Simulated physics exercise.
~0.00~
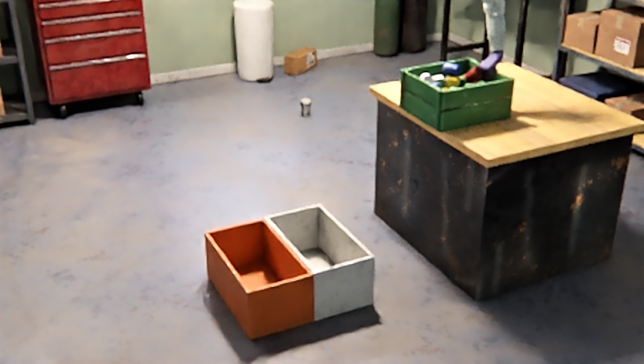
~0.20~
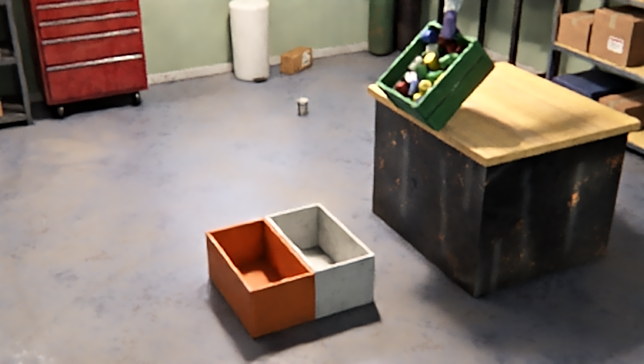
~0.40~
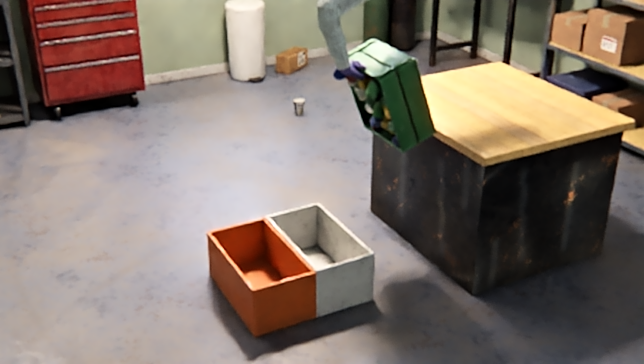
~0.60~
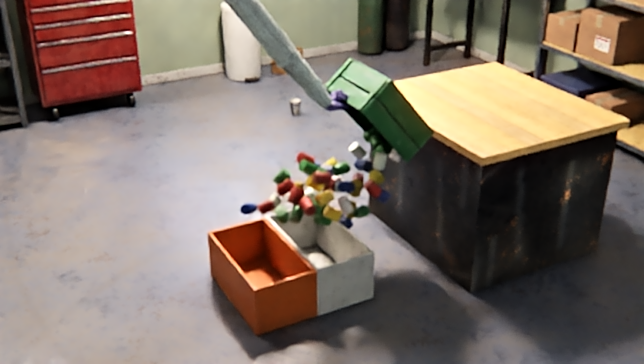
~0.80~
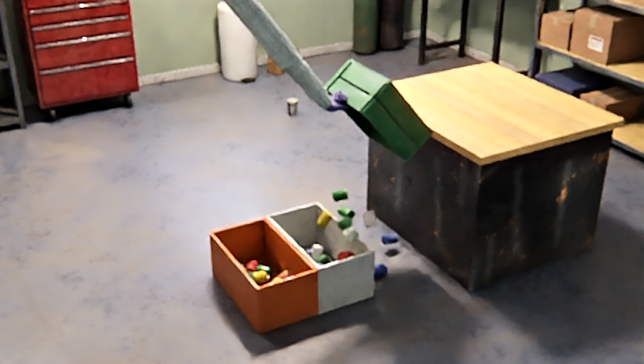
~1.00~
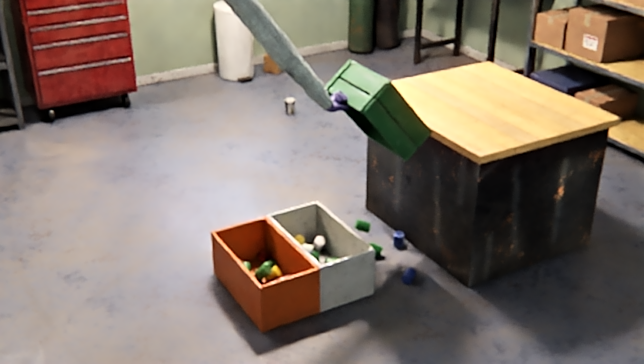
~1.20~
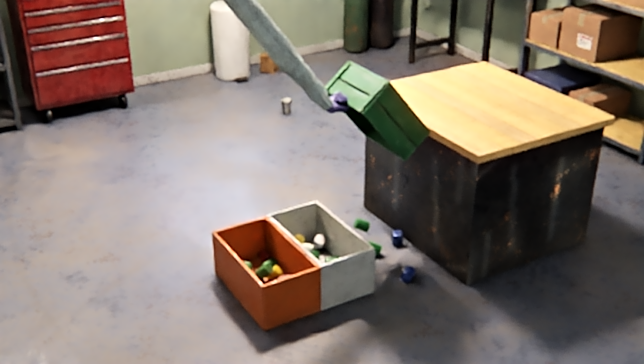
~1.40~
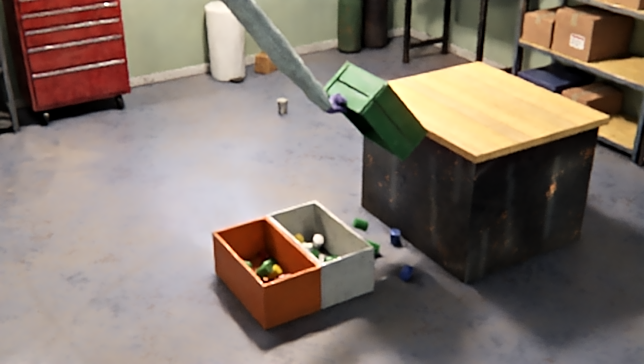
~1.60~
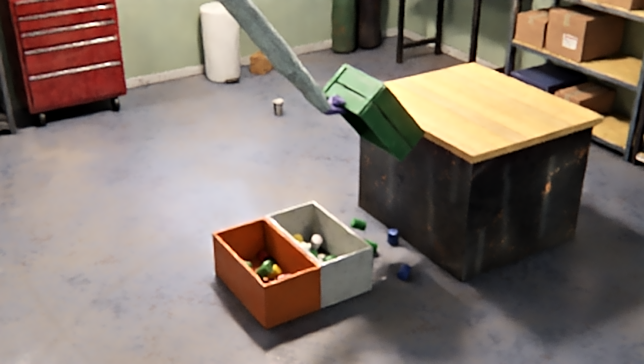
In a workshop with a red tool chest and stocked shelves, a green tote full of small colourful jars rests on a wooden-topped bench, above an empty orange tub and white trough joined on the floor. A pale robotic-looking arm raises the tote and tips it leftward over the bench's edge. The tote turns nearly upside down, and the jars spill out in a scattered cloud. They drop into both containers, while several land on the floor between the white trough and the bench. The arm holds the tote tilted as the jars lie still.
